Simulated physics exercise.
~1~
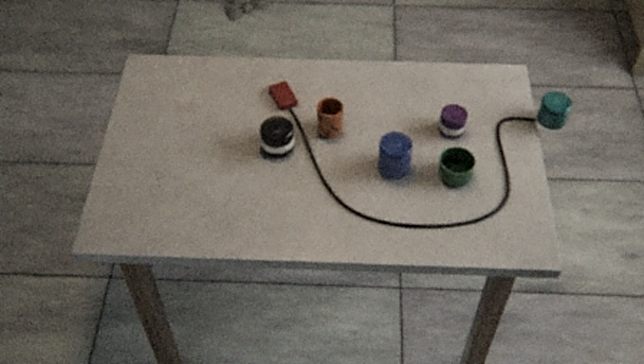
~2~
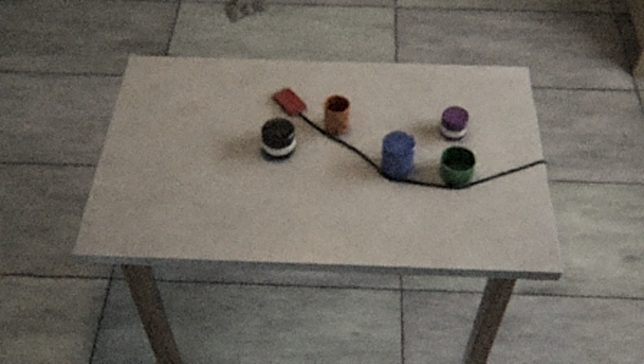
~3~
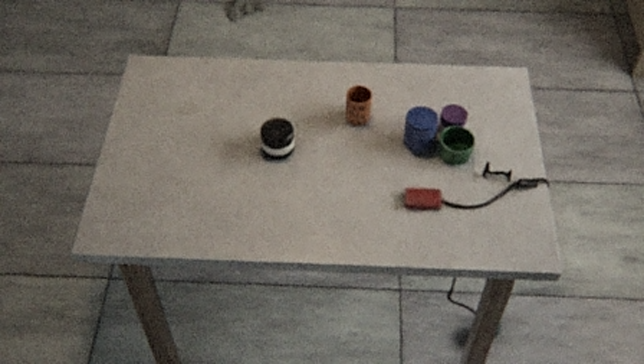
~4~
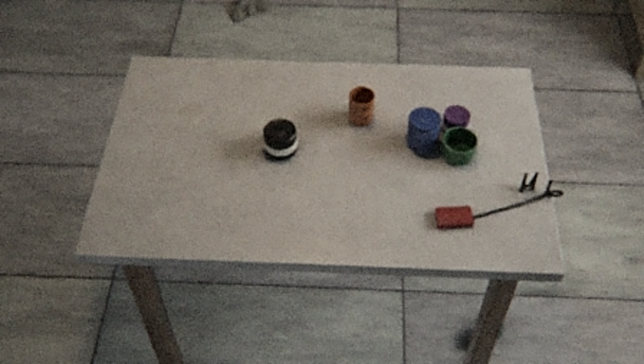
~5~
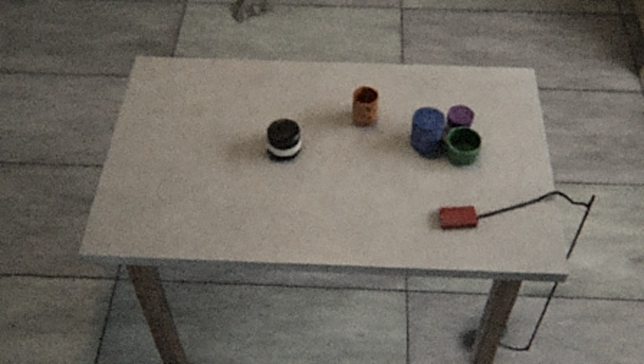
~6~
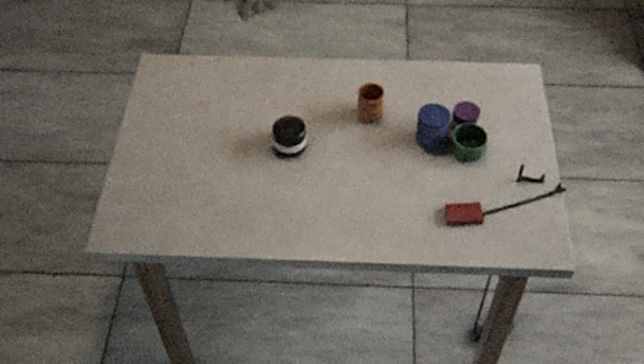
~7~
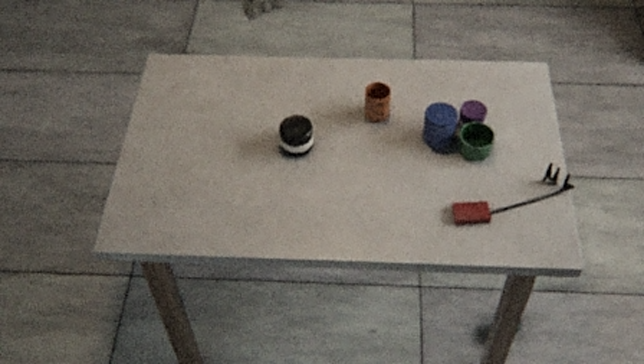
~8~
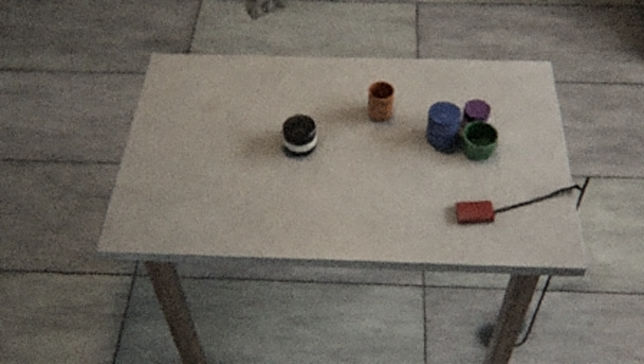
A teal speaker on a dark cable hangs at the right edge of a pale table, seen from above on a grey tiled floor. The cable winds around a blue tub and a green mug to a red phone near the back left, with a black tin, an orange mug and a purple tin nearby. The speaker drops over the edge, and the cable pulls taut, dragging the phone right. The blue tub, green mug and orange mug shift slightly, while both tins stay put. The phone stops near the right edge, its cable trailing over, with the speaker on the floor.
